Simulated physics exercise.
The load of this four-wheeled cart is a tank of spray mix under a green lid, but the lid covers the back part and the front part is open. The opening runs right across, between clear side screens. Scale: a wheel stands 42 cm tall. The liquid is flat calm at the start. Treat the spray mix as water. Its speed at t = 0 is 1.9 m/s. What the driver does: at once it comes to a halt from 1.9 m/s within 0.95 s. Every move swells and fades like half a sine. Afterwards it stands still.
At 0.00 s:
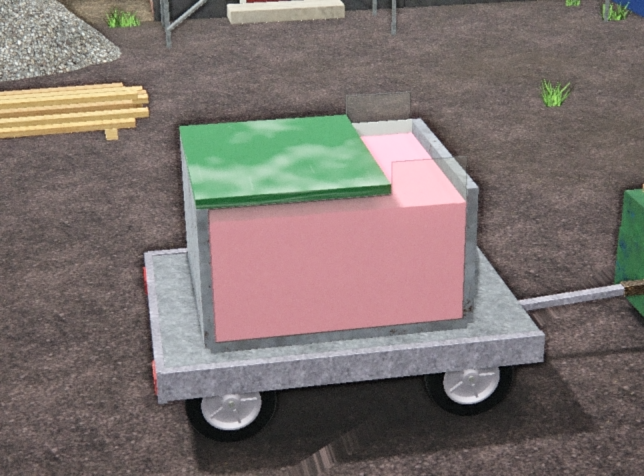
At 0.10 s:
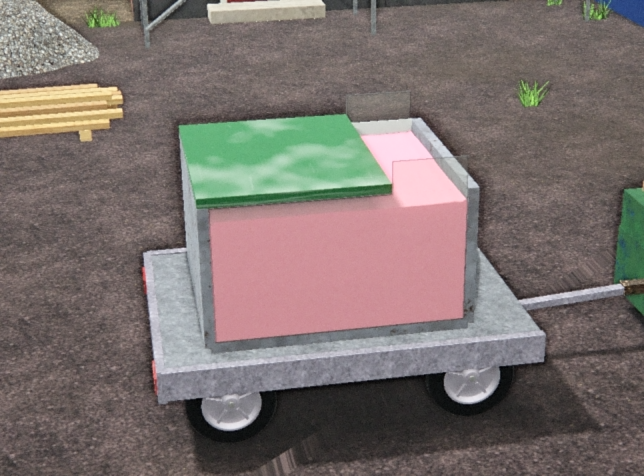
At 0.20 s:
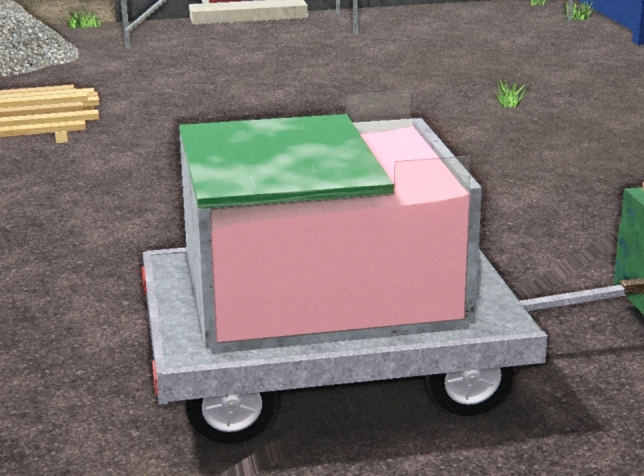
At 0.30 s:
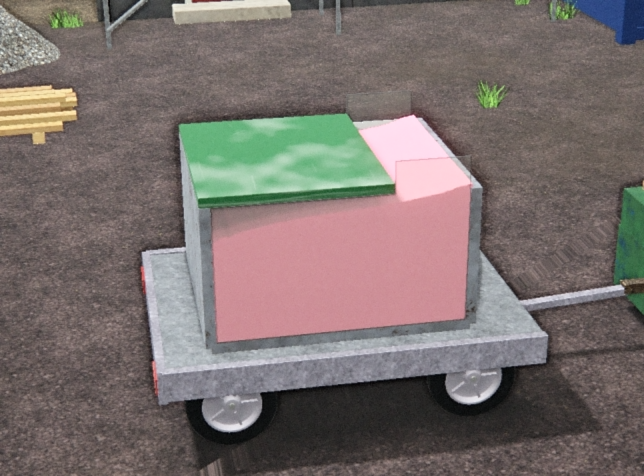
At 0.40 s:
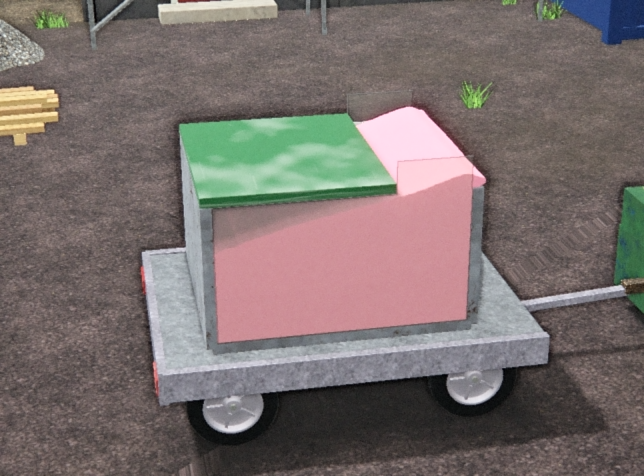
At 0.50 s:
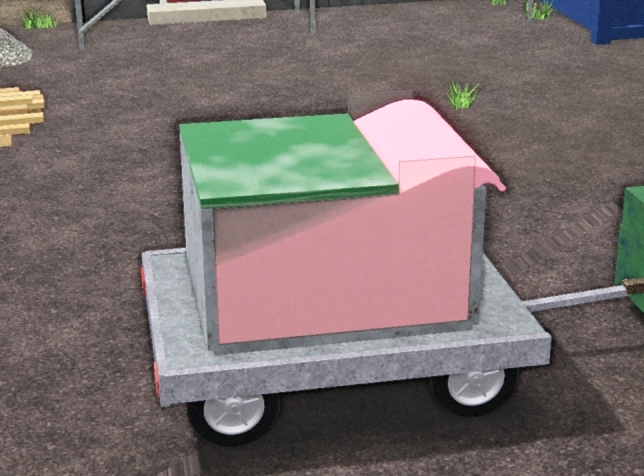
The clip opens on a grey four-wheeled cart carrying a tank of pink liquid, partly covered by a green lid, while the ground slides past behind it. The liquid's surface tilts, rising at the open right side and sinking at the left, then swells into a hump and curls over the right edge.
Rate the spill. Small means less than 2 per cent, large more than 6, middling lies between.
A large spill.
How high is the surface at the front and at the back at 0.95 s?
About 68 cm in front and 38 cm behind.
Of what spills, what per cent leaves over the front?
Some 100 per cent of it.
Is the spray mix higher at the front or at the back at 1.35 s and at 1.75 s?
Towards the back, then the back.
Then, 0.95 s in, the surface stands 67 cm on the front, 37 cm on the back; the loss stands at 8 per cent, over the front.
Then, 1.35 s in, the surface stands 43 cm on the front, 62 cm on the back; the loss stands at 9 per cent, over the front.
Then, 1.75 s in, the surface stands 43 cm on the front, 55 cm on the back; the loss stands at 9 per cent, over the front.
Then, 3.84 s in, the loss stands at 9 per cent, over the front, 61 of 667 litres.
